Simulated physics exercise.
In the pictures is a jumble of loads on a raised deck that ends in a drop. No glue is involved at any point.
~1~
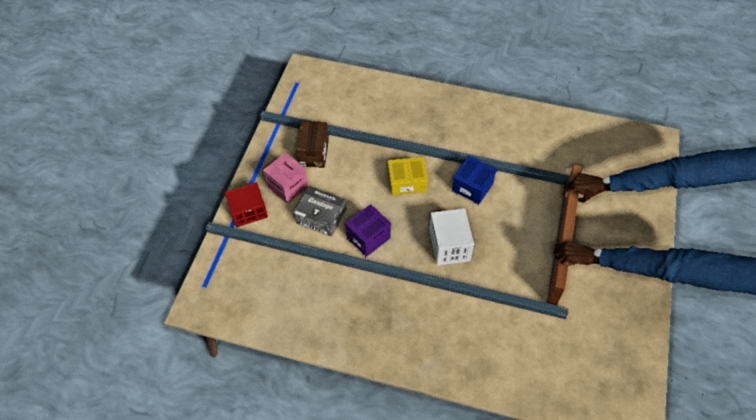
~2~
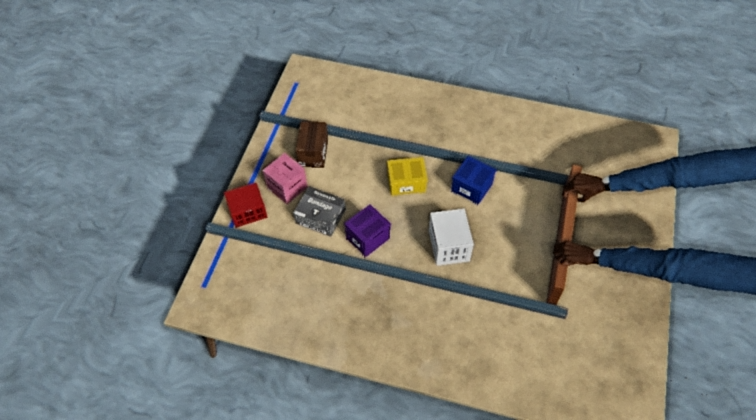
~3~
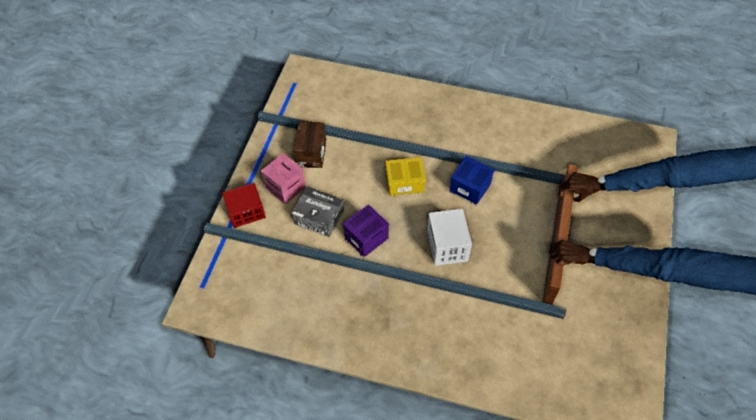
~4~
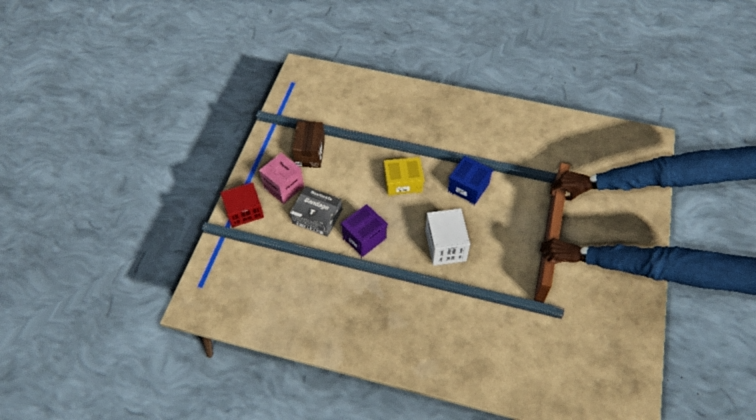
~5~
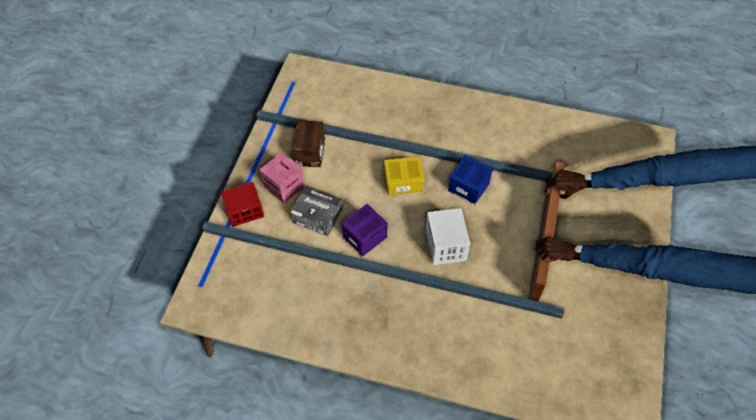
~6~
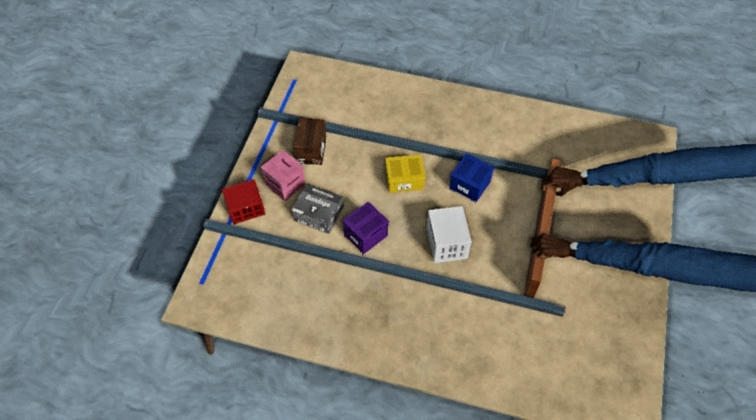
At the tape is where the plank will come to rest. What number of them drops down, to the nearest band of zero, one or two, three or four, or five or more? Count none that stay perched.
I expect five or a larger number to end up below.
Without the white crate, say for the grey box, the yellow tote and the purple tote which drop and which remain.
So the grey box falls off, the yellow tote falls off, the purple tote remains.
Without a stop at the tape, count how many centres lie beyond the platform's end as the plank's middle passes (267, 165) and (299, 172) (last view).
Past the end counts: 6 / 3.
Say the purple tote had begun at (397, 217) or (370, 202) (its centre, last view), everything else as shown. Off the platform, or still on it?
Place by place, it tumbles off; comes down.
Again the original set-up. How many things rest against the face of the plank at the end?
The number is 2.
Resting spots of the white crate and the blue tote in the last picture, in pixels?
The white crate comes to rest close to (227, 178), while the blue tote rests close to (250, 133).
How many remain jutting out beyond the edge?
That comes to 2 of them.
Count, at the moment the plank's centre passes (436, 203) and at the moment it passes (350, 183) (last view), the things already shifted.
Answer - first 3, then 8.
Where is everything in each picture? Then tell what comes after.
The first frame shows red crate (247, 205); pink box (286, 179); brown parcel (313, 144); plank (565, 234); tape (255, 175).
The second frame shows pink box (286, 179); white crate (450, 237).
The third frame shows brown parcel (311, 145); grey box (318, 211).
The fourth frame shows red crate (243, 205); plank (552, 232).
The fifth frame shows pink box (283, 178); purple tote (365, 231).
The sixth frame shows red crate (244, 202); pink box (284, 176); brown parcel (311, 142); plank (543, 227); tape (253, 172).
Early on, none off yet; red crate at rest near (244, 202); pink box at rest near (284, 176); brown parcel at rest near (311, 142).
A while later, none off yet; red crate at rest near (244, 202); pink box travelled a little near (276, 168); brown parcel travelled a little near (307, 140).
Further along, one off so far; red crate in the air near (197, 221); pink box leaning well over near (221, 151); brown parcel leaning a little near (244, 121).
Finally, the number that fall off is five or more; lost, yellow tote, purple tote, grey box, brown parcel, pink box and red crate.
